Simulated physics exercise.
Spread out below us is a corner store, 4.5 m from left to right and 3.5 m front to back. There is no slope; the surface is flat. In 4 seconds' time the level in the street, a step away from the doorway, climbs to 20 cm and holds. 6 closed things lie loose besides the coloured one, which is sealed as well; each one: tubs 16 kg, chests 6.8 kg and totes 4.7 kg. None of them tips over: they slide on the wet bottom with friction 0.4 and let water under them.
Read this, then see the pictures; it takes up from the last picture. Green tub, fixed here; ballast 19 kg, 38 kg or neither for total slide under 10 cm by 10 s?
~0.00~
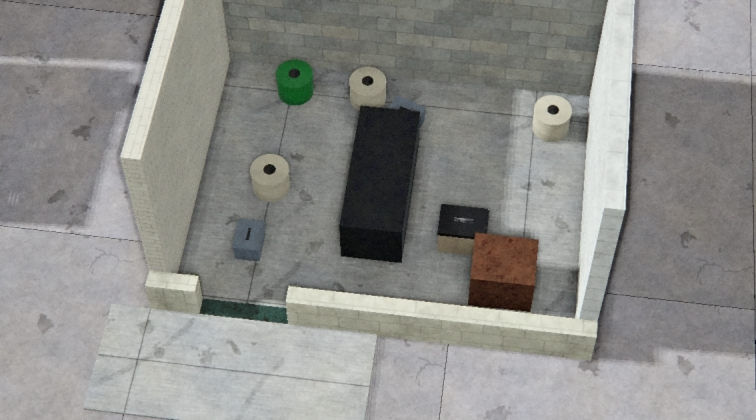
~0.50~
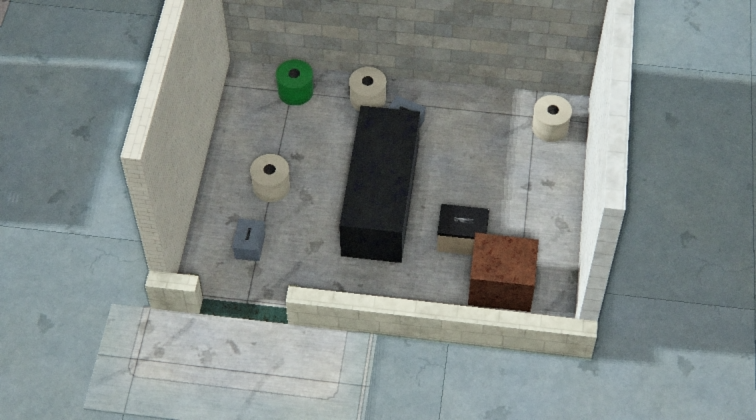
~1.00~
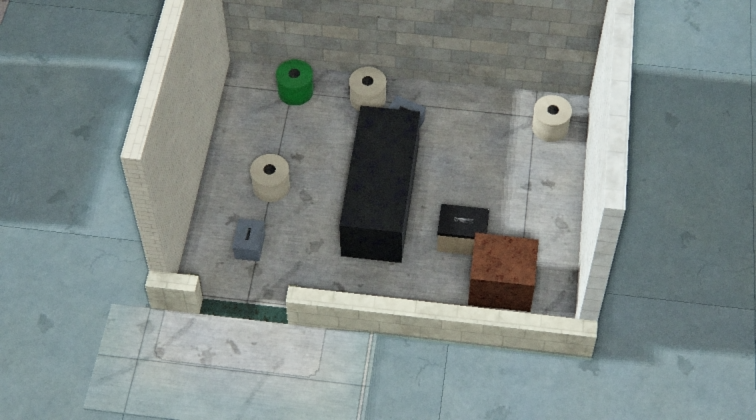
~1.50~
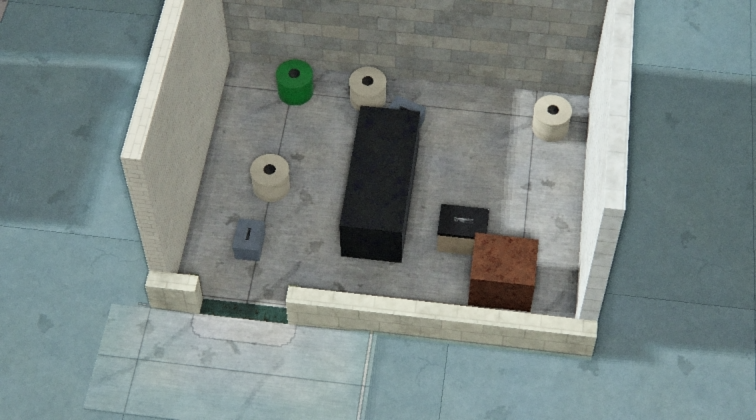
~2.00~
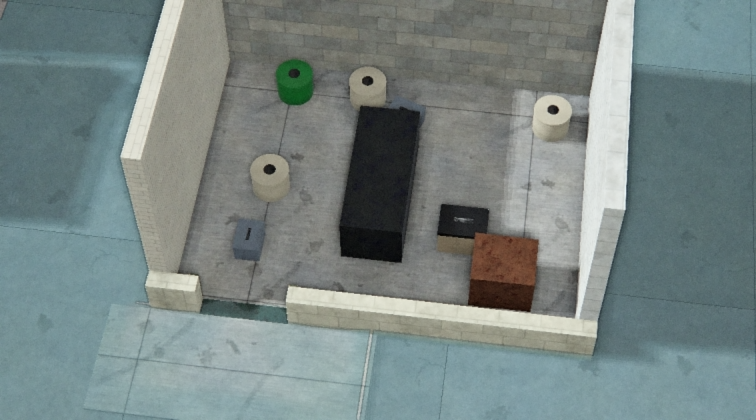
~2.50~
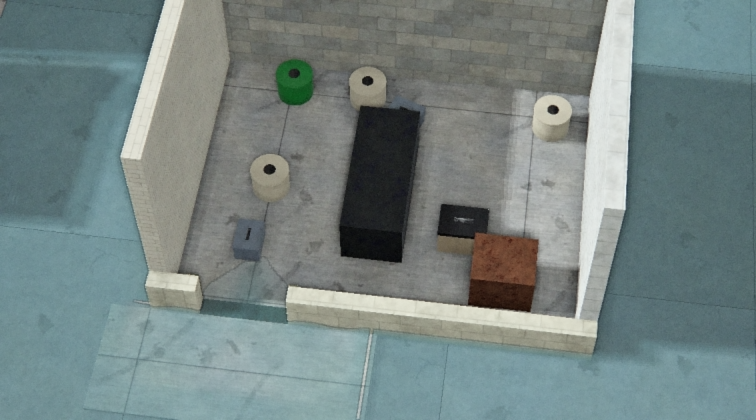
38 kg.
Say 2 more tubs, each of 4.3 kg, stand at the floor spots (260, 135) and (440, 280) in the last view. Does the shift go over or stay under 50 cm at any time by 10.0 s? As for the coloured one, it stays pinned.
In that order: Beyond it, within it.
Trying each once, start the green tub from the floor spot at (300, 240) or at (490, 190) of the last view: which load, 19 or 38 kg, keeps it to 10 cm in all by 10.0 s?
Taking the two spots in turn, only the heavier keeps it, then both keep it.
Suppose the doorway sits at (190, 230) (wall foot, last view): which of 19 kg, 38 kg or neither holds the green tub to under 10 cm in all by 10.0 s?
Then the lighter mass suffices.
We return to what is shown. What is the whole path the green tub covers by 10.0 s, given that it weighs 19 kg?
Roughly 200 cm.
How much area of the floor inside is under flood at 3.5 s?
Wet area: Approx. 2.0 m2.
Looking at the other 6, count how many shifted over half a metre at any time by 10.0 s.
4.
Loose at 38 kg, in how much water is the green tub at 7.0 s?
Close to 14 cm deep.
After 3.5 s the green tub would be 0 cm from its start with 19 kg and 0 cm from its start with 38 kg; 0 cm of water round it then.
After 4.5 s the green tub would be 0 cm from its start with 19 kg and 0 cm from its start with 38 kg; 0 cm of water round it then.
After 7.0 s the green tub would be 14 cm from its start with 19 kg and 0 cm from its start with 38 kg; 14 cm of water round it then.
After 10.0 s the green tub would be 167 cm from its start with 19 kg and 0 cm from its start with 38 kg; 14 cm of water round it then.
